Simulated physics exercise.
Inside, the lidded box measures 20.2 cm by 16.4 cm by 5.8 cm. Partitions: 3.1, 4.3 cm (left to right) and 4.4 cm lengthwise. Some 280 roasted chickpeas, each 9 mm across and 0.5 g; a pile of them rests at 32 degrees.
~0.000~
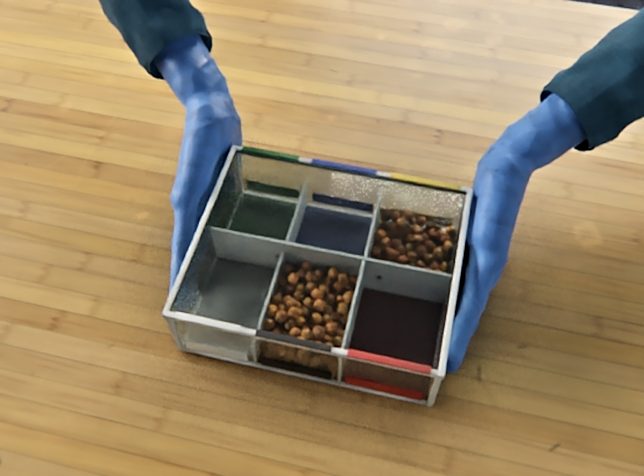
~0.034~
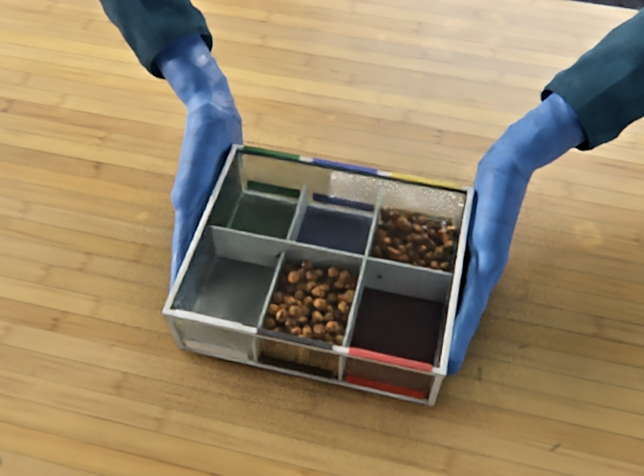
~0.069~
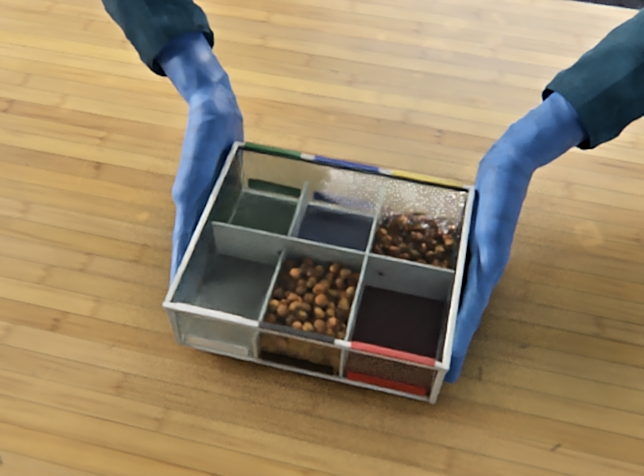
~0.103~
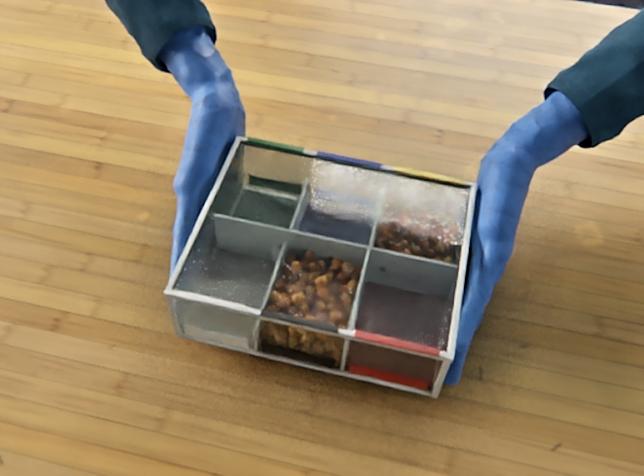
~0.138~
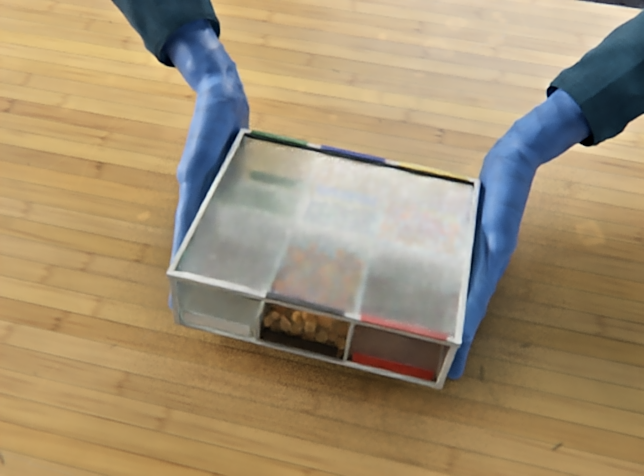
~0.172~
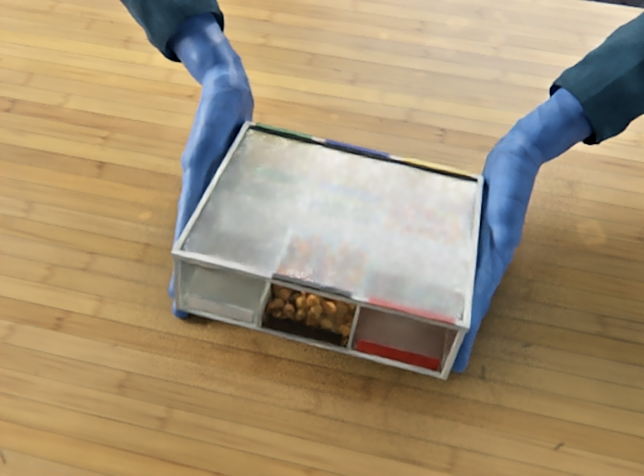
Two blue-gloved hands tilt a clear divided box of small brown balls slightly backward.
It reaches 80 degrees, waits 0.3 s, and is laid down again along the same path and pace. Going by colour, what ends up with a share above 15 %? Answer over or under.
Red under, blue under, green under, yellow over, white under, black over.
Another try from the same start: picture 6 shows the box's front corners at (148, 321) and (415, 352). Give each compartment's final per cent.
Red 0; blue 0; green 0; yellow 30; white 35; black 35.
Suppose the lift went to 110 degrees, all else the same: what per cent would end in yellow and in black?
Then: Yellow 40; black 50.
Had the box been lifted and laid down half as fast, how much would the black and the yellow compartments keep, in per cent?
In that case black 50, yellow 40.
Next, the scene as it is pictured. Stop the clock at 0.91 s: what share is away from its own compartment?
About 5 per cent.
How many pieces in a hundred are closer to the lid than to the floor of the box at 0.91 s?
Some 30 per cent.
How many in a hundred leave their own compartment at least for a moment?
Some 5 per cent.
Then, at 0.91 s, tilt 80 degrees; blue 5 %, yellow 40 %, black 60 %.
After 1.40 s, tilt 44 degrees; blue 5 %, yellow 40 %, black 60 %.
Then, at 1.96 s, tilt 0 degrees; blue 5 %, yellow 40 %, black 60 %.
At rest (2.5 s), red 0 %, blue 5 %, green 0 %, yellow 40 %, white 0 %, black 60 %.
